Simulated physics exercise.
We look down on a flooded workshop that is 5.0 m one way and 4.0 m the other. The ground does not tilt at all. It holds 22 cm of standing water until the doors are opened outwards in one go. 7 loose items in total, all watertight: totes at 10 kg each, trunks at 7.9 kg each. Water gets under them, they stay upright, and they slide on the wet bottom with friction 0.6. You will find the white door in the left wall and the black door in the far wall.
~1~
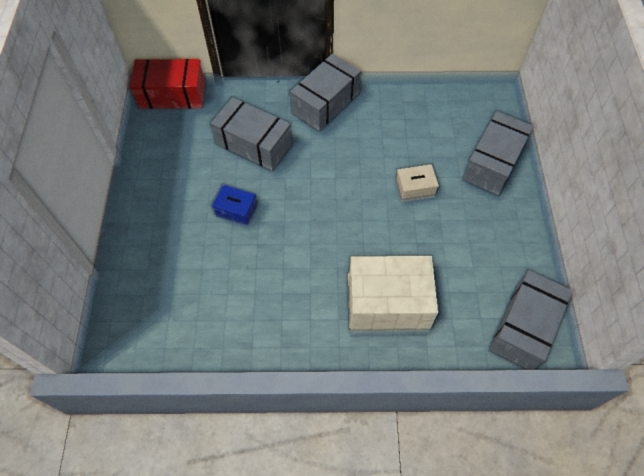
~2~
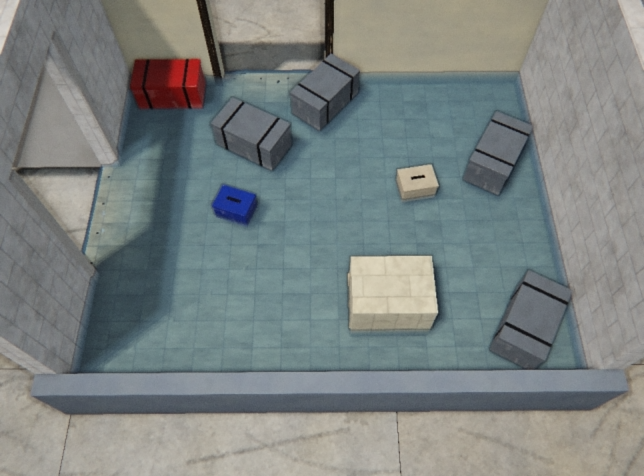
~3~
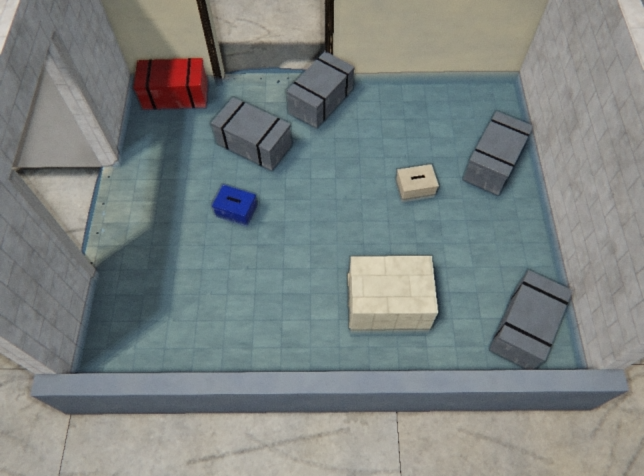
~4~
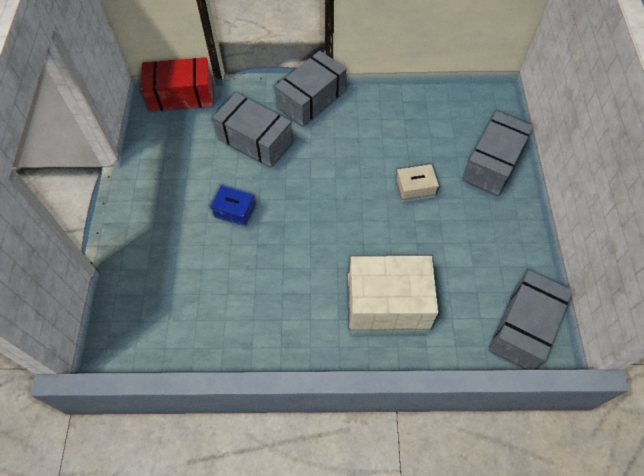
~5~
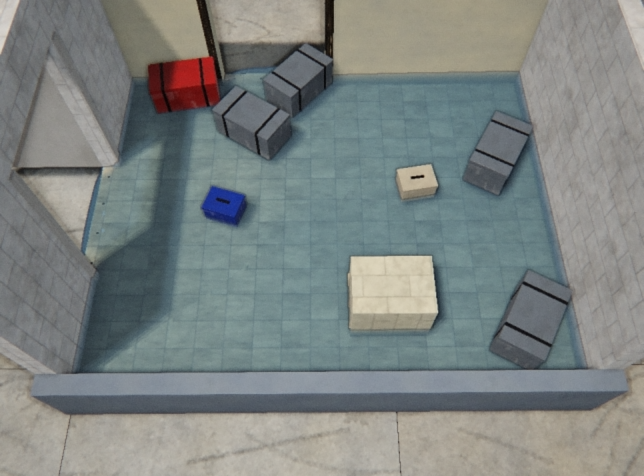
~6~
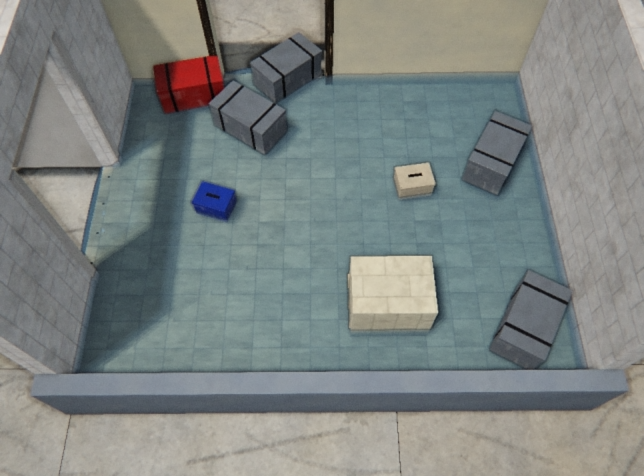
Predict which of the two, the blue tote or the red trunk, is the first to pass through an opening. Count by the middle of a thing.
The first through is the blue one.
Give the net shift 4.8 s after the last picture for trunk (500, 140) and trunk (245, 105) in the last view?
80 cm; 80 cm.
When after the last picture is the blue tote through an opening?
That happens at about 3.0 s.
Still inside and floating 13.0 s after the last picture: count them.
2 at that moment.
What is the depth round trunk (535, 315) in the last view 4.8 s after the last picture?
About 12 cm.
Then, 1.0 s after the last picture the blue tote is near (189, 182), 0.6 m from its start, afloat; the red trunk is near (187, 68), 0.3 m from its start, afloat; 1 of 7 are out; 6 afloat.
Then, 4.8 s after the last picture the blue tote has gone out (3.1 s after the last picture); the red trunk is near (220, 73), 0.6 m from its start, afloat; 2 of 7 are out; 5 afloat.
Then, 9.0 s after the last picture the blue tote has gone out (3.1 s after the last picture); the red trunk has gone out (5.9 s after the last picture); 4 of 7 are out; 3 afloat.
Then, 13.0 s after the last picture the blue tote has gone out (3.1 s after the last picture); the red trunk has gone out (5.9 s after the last picture); 5 of 7 are out; 2 afloat.
